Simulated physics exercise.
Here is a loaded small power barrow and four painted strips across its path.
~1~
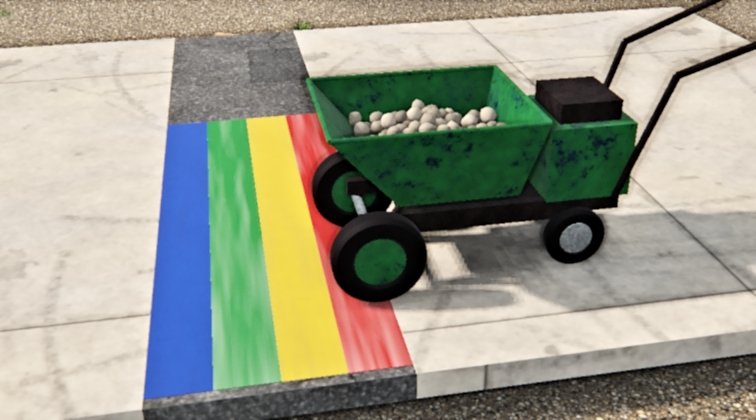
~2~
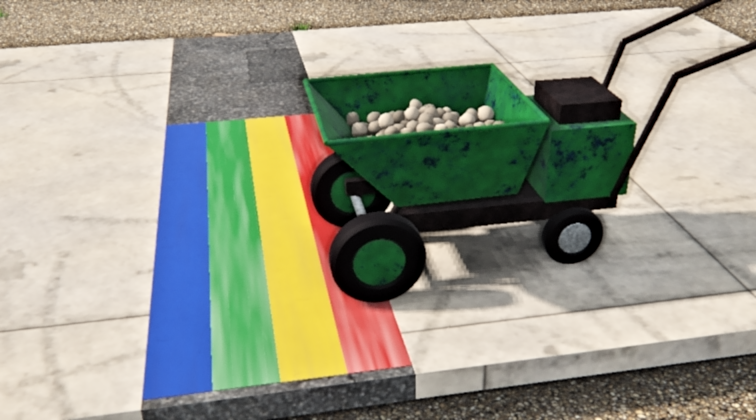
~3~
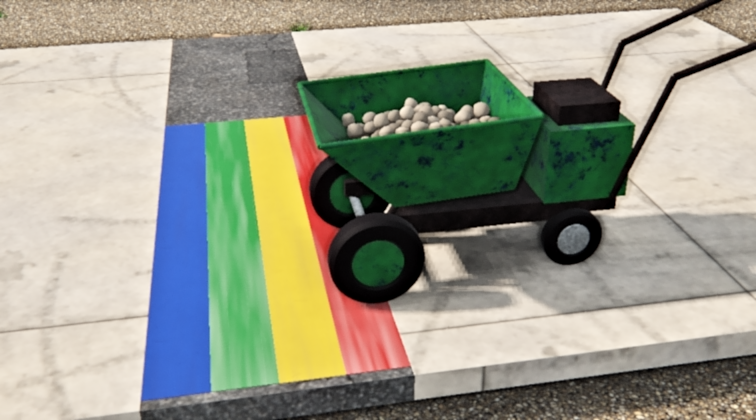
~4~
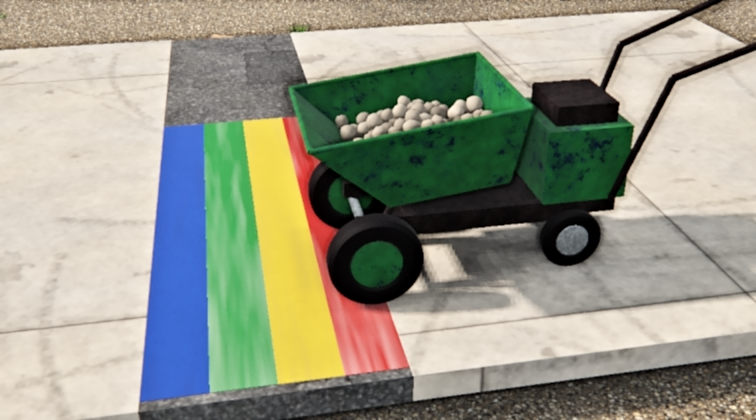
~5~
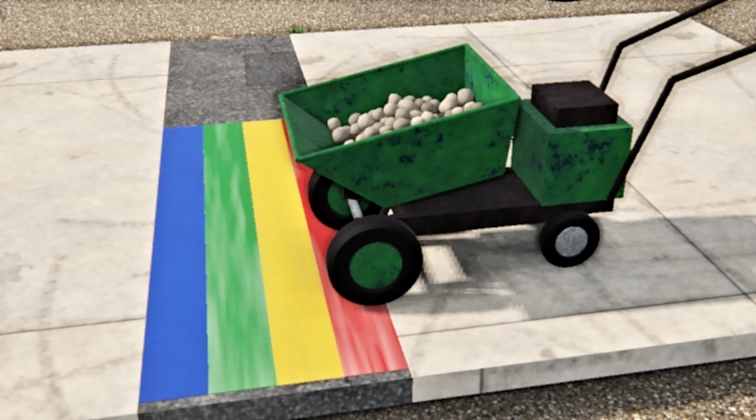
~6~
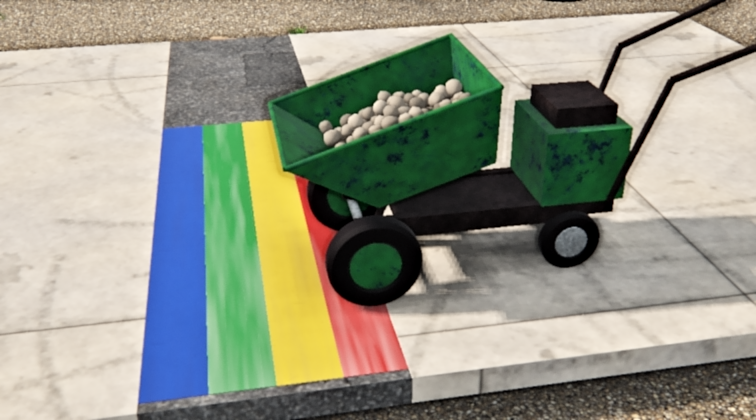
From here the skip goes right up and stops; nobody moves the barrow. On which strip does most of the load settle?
The blue one gets the largest share.
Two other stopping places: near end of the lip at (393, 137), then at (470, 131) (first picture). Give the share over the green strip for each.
About 40 and 20 per cent.
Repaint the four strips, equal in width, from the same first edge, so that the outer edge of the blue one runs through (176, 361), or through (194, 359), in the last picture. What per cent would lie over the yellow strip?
About 0 and 0 per cent.
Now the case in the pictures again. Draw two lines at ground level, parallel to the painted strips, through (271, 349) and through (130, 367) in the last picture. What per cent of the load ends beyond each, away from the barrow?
The first gives 90 %, the second 20 %.
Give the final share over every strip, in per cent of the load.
Red strip near 0; yellow strip near 0; green strip near 20; blue strip near 40.
Soon after the last picture, skip tipped steeply; all in the skip.
A little later, skip tipped right over; about two thirds in the skip; a small part over the green strip; about a quarter over the blue strip.
Later still, skip tipped right over; a small part in the skip; about a quarter over the green strip; about half over the blue strip; about a quarter off the paint.
At rest, skip tipped right over; a small part in the skip; none over the red strip; none over the yellow strip; about a quarter over the green strip; about half over the blue strip; about a quarter off the paint.
